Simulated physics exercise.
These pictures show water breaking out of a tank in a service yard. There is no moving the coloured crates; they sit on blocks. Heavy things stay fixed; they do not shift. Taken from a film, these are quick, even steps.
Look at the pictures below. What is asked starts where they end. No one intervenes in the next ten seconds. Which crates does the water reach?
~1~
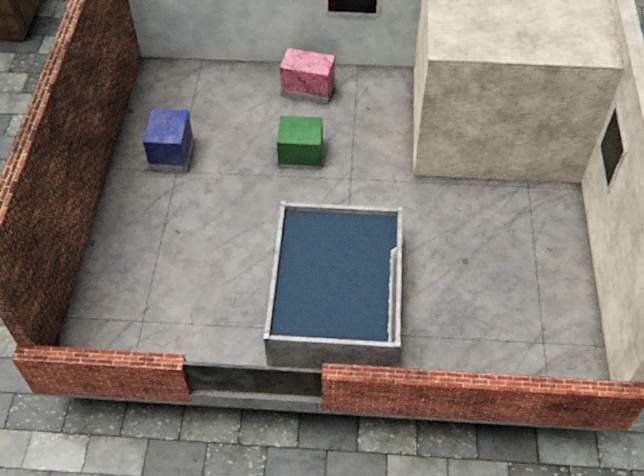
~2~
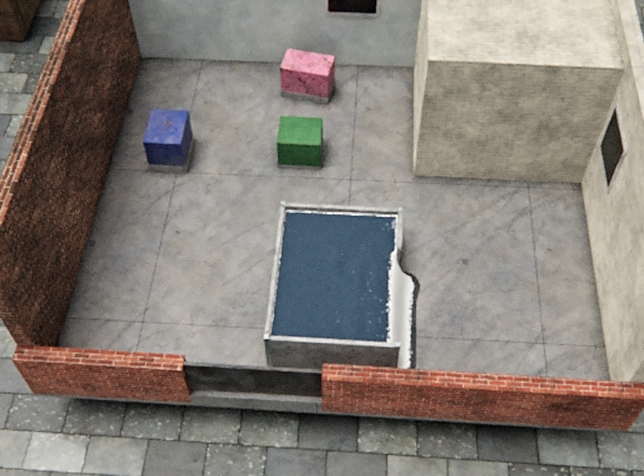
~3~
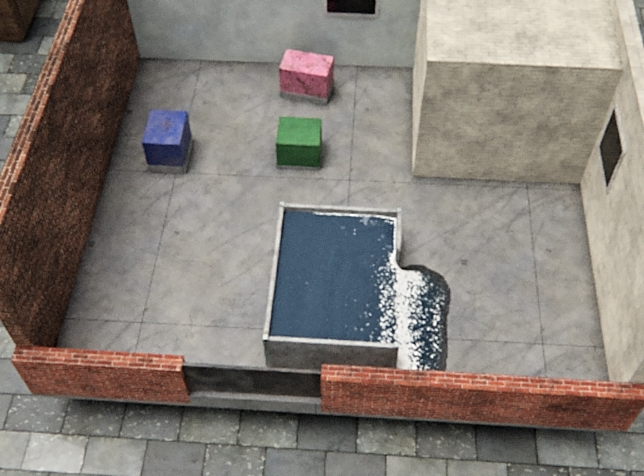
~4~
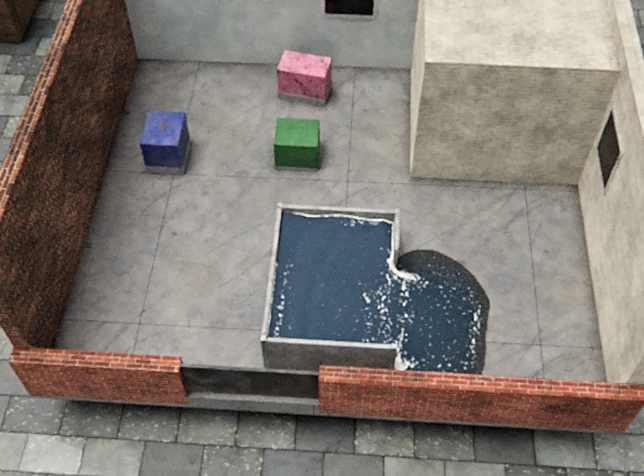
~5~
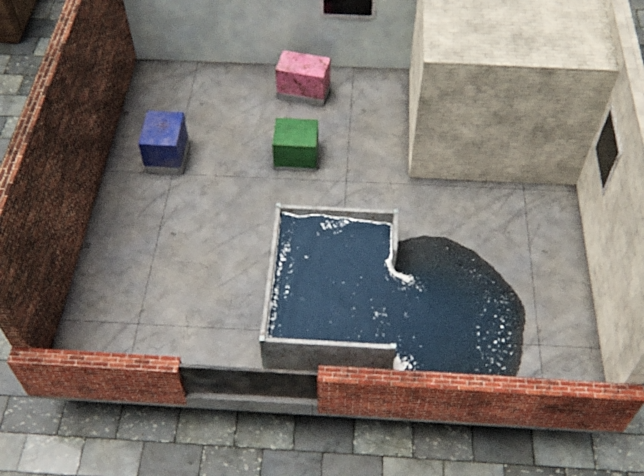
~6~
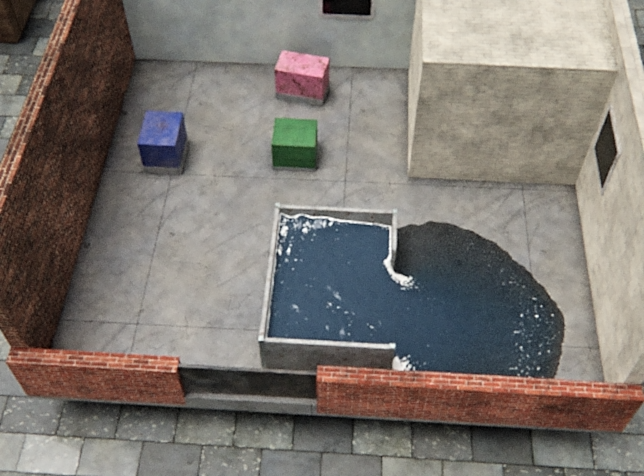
The blue crate is not reached; the green crate is reached; the pink crate is not reached.
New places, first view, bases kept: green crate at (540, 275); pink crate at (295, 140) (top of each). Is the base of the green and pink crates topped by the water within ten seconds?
Note: Green crate flooded, pink crate flooded.
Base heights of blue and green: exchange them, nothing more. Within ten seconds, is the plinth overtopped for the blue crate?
The blue is overtopped.
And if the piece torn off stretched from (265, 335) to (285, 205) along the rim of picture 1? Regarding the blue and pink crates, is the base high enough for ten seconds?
First the blue crate: It gets reached; then the pink crate: It gets reached.
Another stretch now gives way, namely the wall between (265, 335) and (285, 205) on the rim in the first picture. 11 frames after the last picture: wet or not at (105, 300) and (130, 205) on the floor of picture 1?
Going point by point, the first is waterlogged and the second is waterlogged.
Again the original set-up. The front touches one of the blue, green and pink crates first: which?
First to get wet: The crate marked green.
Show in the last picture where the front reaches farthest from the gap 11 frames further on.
Somewhere near (567, 189).
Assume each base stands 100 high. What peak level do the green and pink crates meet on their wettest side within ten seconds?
240 and 40 per cent, roughly.
A moment on, water covers 25 % of the floor; the blue crate not reached, the green crate not reached, the pink crate not reached.
Next, water covers 25 % of the floor; the blue crate not reached, the green crate not reached, the pink crate not reached.
Then, water covers 35 % of the floor; the blue crate not reached, the green crate not reached, the pink crate not reached.
Later, water covers 65 % of the floor; the blue crate water round its plinth, the green crate water round its plinth, the pink crate water round its plinth.
In the end, water covers 95 % of the floor; the blue crate stayed above the water, the green crate was topped, the pink crate stayed above the water.
